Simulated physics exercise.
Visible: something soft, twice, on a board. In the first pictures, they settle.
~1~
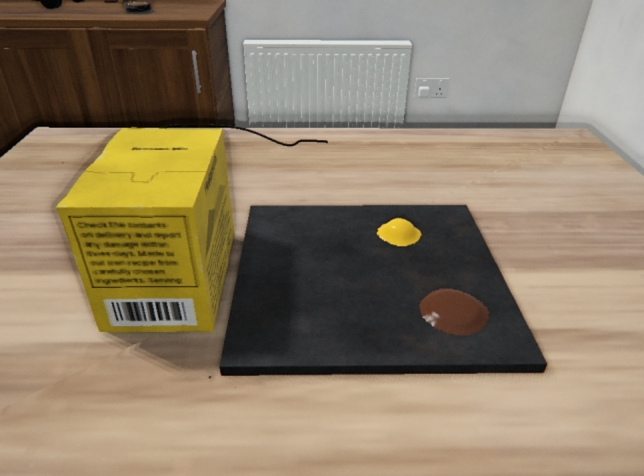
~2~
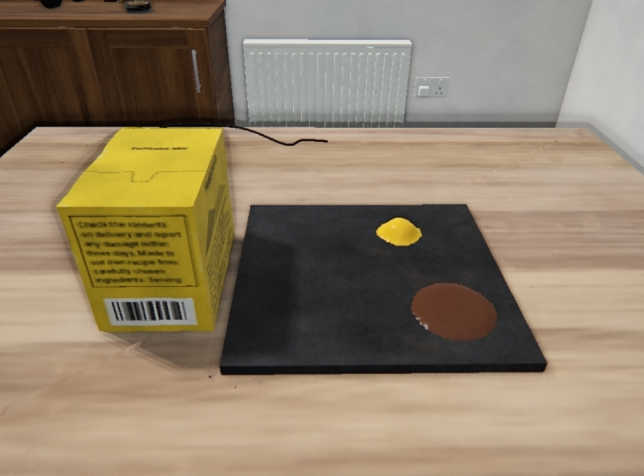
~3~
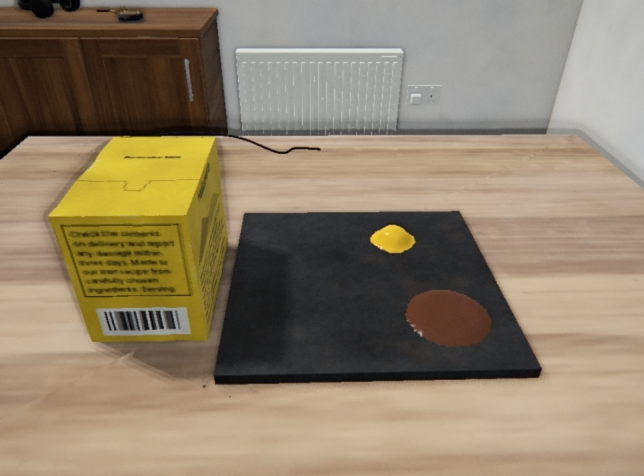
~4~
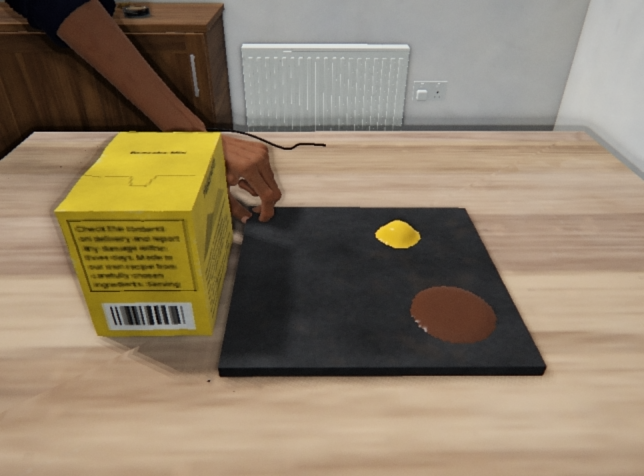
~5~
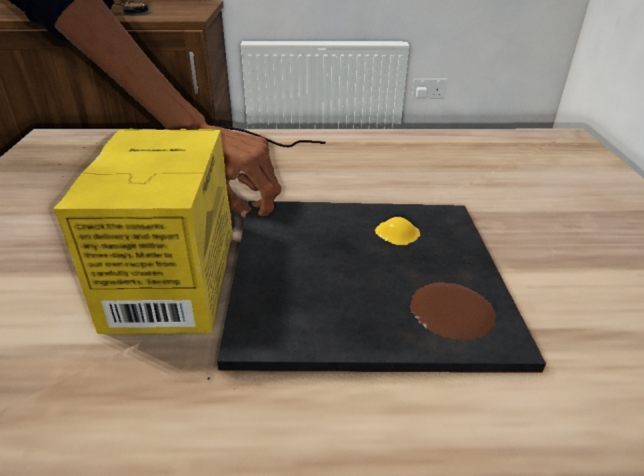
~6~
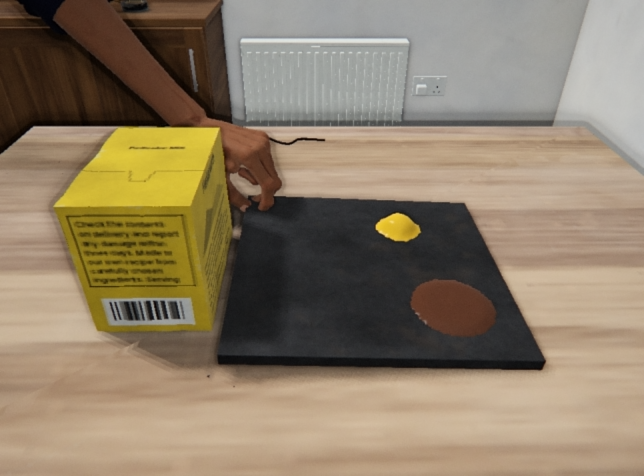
At first, a yellow box stands left of a flat black board holding a yellow mound and a low brown blob, which spreads into a thin, flat patch. Then a hand reaches in from behind the box, grips the board's far left corner and raises that end slightly.
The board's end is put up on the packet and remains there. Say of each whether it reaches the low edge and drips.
Note - brown paste: It leaves the surface; yellow paste: It does not leave.
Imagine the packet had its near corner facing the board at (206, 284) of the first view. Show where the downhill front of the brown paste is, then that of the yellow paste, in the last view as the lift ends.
(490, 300), then (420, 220).
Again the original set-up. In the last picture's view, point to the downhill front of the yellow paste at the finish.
It comes to a stop close to pixel (439, 202) of the last view.
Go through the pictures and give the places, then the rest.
The board lies flat; brown paste (455, 307) a low mound; yellow paste (400, 227) a mound; packet (142, 276), in the first frame.
They settle; brown paste (455, 308) spread thin; yellow paste (400, 227) a mound, in the second frame.
At rest; brown paste (449, 315) spread thin; yellow paste (393, 234) a mound, in the third frame.
A hand takes the end; brown paste (454, 311) spread thin; yellow paste (399, 229) a mound, in the fourth frame.
The end is rising; brown paste (453, 308) spread thin; yellow paste (399, 225) a mound, in the fifth frame.
The board slopes by about 3°; brown paste (454, 305) spread thin; yellow paste (399, 222) a mound; packet (140, 275), in the sixth frame.
Soon after, slope about 33°; the brown paste is dripping off the low end; the yellow paste has not moved.
Later, the brown paste is dripping off the low end; the yellow paste has not moved.
In the end, slope about 33°; the brown paste is dripping off the low end; the yellow paste has not moved.
